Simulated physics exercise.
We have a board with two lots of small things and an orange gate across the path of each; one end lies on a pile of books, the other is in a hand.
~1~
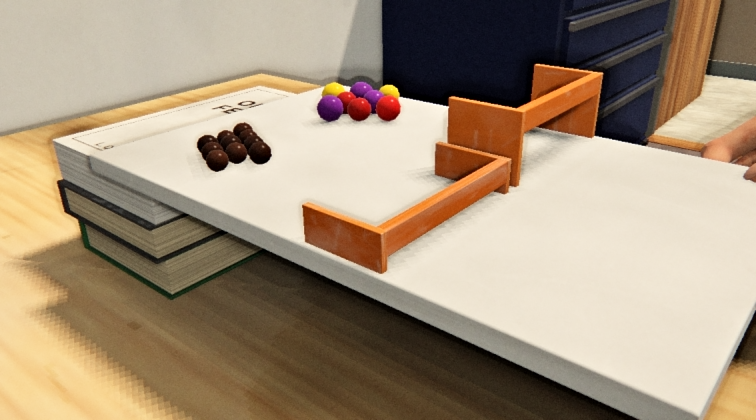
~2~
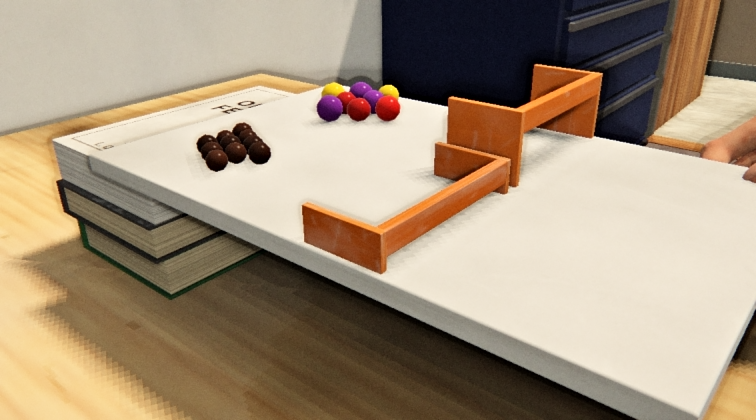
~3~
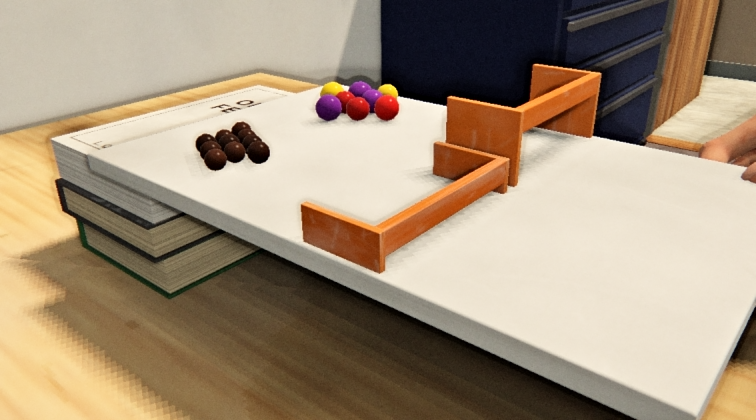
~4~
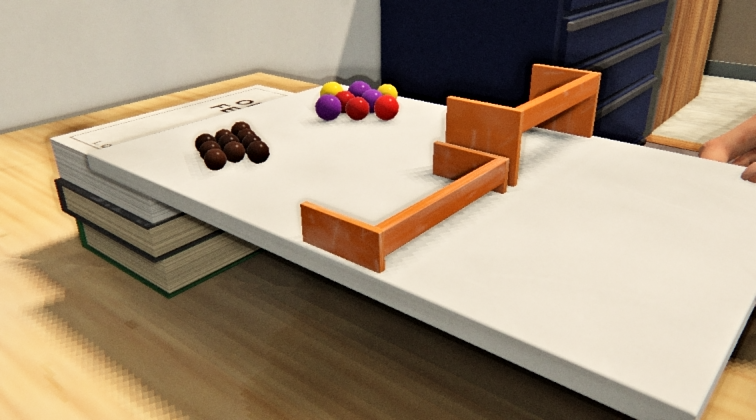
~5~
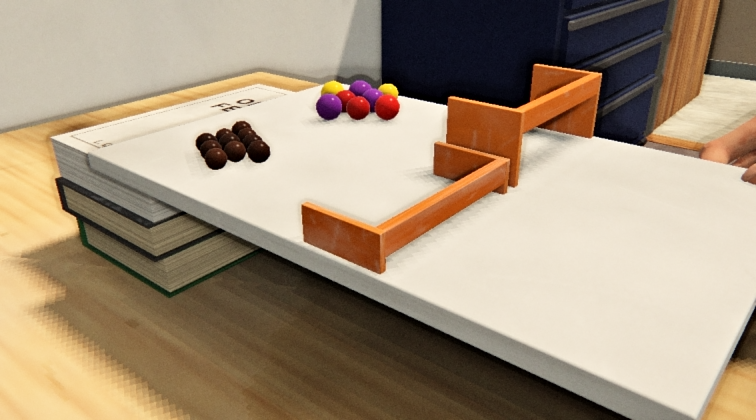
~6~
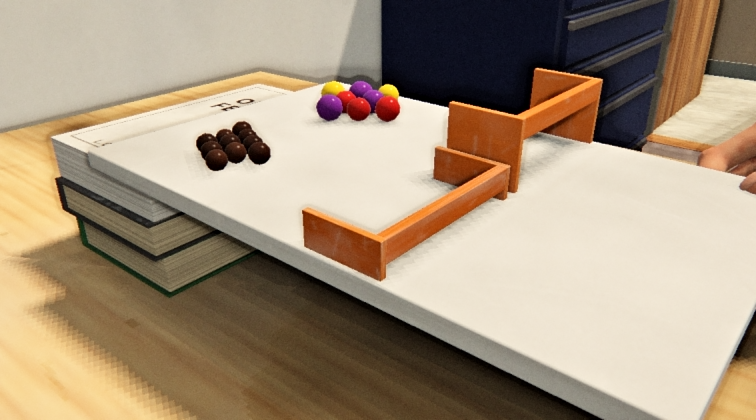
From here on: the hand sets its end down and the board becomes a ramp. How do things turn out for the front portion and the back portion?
In order: The front portion is going to get hung up; the back portion is going to go free.
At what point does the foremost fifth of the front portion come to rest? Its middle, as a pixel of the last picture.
Near (403, 315) in the last view.
Then, 0.51 s after the last picture, board sloping at 11°; front portion on its way down; back portion on its way down.
Then, 0.96 s after the last picture, board resting at 17°; front portion has reached its gate; back portion all past its gate.
At rest, board resting at 17°; front portion gathered behind its gate; back portion all past its gate.
